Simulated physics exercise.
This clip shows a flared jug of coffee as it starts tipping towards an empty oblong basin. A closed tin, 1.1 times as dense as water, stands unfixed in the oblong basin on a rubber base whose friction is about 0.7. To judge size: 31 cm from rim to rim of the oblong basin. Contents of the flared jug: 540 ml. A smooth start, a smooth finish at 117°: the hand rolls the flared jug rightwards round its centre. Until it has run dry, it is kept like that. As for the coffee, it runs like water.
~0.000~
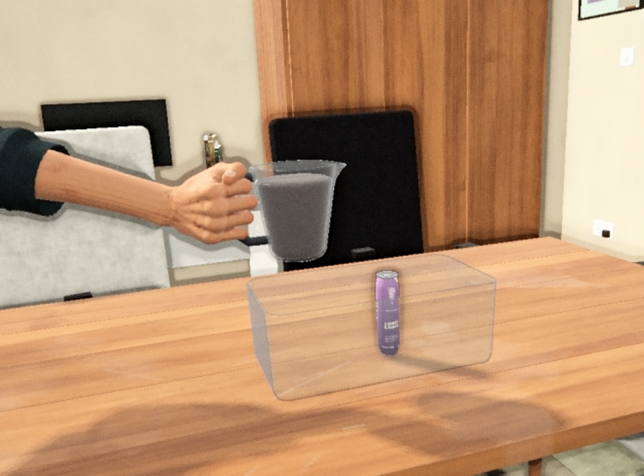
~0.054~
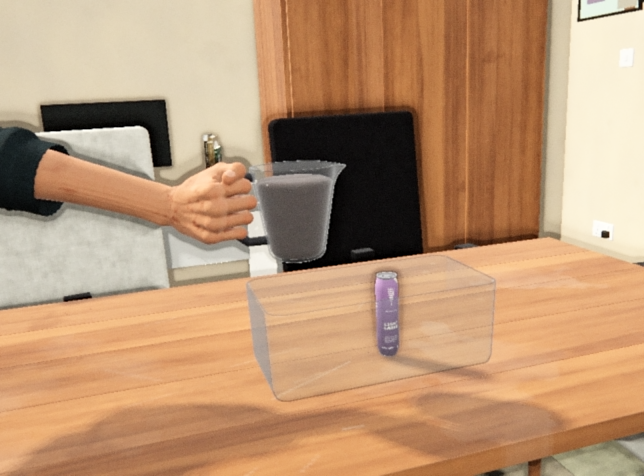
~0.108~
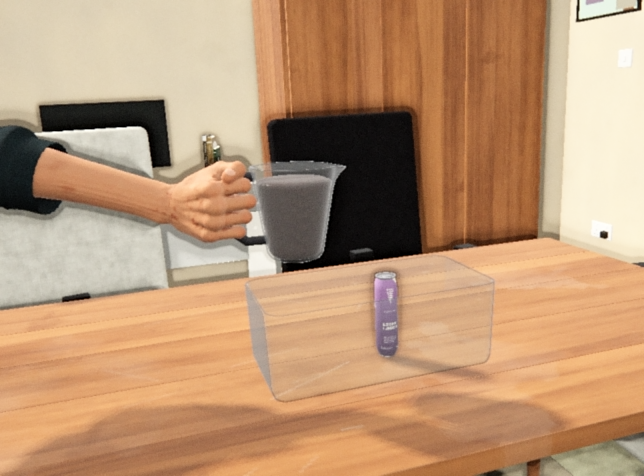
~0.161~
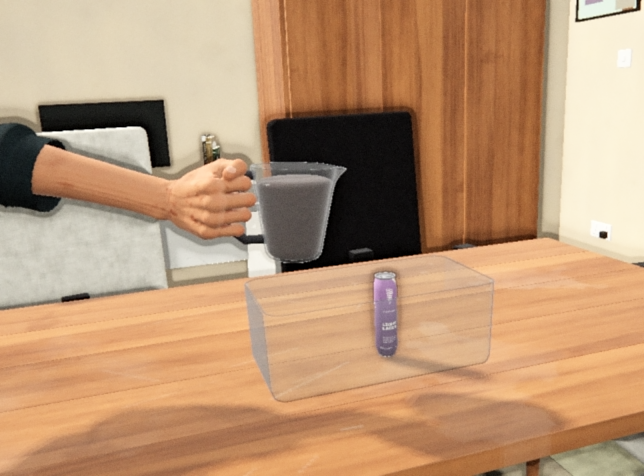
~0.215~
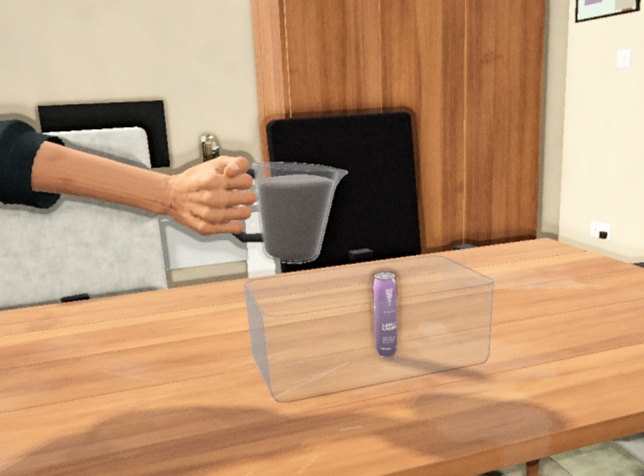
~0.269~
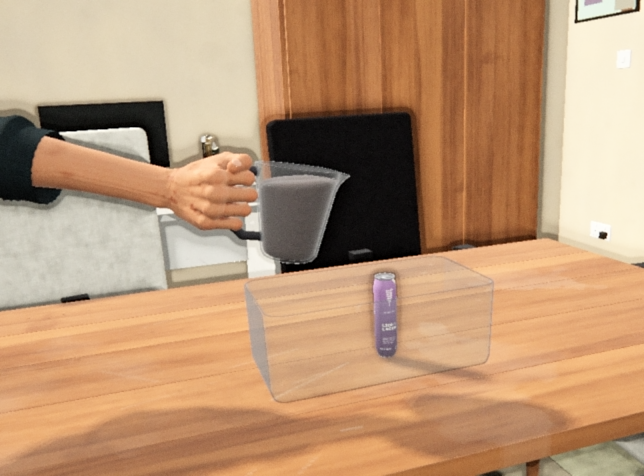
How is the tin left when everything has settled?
The tin is lying toppled.
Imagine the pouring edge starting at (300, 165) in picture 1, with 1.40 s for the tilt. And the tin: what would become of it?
After that, the tin stays vertical.
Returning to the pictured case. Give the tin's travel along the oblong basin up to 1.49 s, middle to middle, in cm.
Roughly 7 cm.
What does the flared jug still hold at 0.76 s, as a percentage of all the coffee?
72 %.
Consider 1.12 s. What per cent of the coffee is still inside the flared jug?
10 per cent or so.
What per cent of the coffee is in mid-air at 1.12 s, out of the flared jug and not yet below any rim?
Roughly 8 %.
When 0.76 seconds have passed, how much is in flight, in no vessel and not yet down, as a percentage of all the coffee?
Some 18 per cent, I reckon.
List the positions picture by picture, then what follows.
In the first picture, tilt 0°; pouring edge (345, 163); surface from (255, 183) to (330, 176); the oblong basin's rim runs from (256, 298) to (470, 267); the tin's top is at (387, 278).
In the second picture, tilt 0°; pouring edge (345, 164); surface from (255, 183) to (330, 177).
In the third picture, tilt 2°; pouring edge (345, 165); surface from (255, 183) to (330, 178).
In the fourth picture, tilt 4°; pouring edge (345, 167); surface from (256, 182) to (330, 178).
In the fifth picture, tilt 7°; pouring edge (347, 170); surface from (257, 183) to (332, 178).
In the sixth picture, tilt 10°; pouring edge (349, 174); surface from (259, 183) to (336, 179).
By 0.76 s the tilt is 66° and 72 per cent is still to pour; the tin stands where it began.
By 1.12 s the tilt is 106° and 11 per cent is still to pour; the tin leans 6°.
By 1.49 s the tilt is 117° and 0 per cent is still to pour; the tin lies on its side.
By 1.90 s the tilt is 117° and 0 per cent is still to pour; the tin lies on its side.
At rest the tin lies on its side.
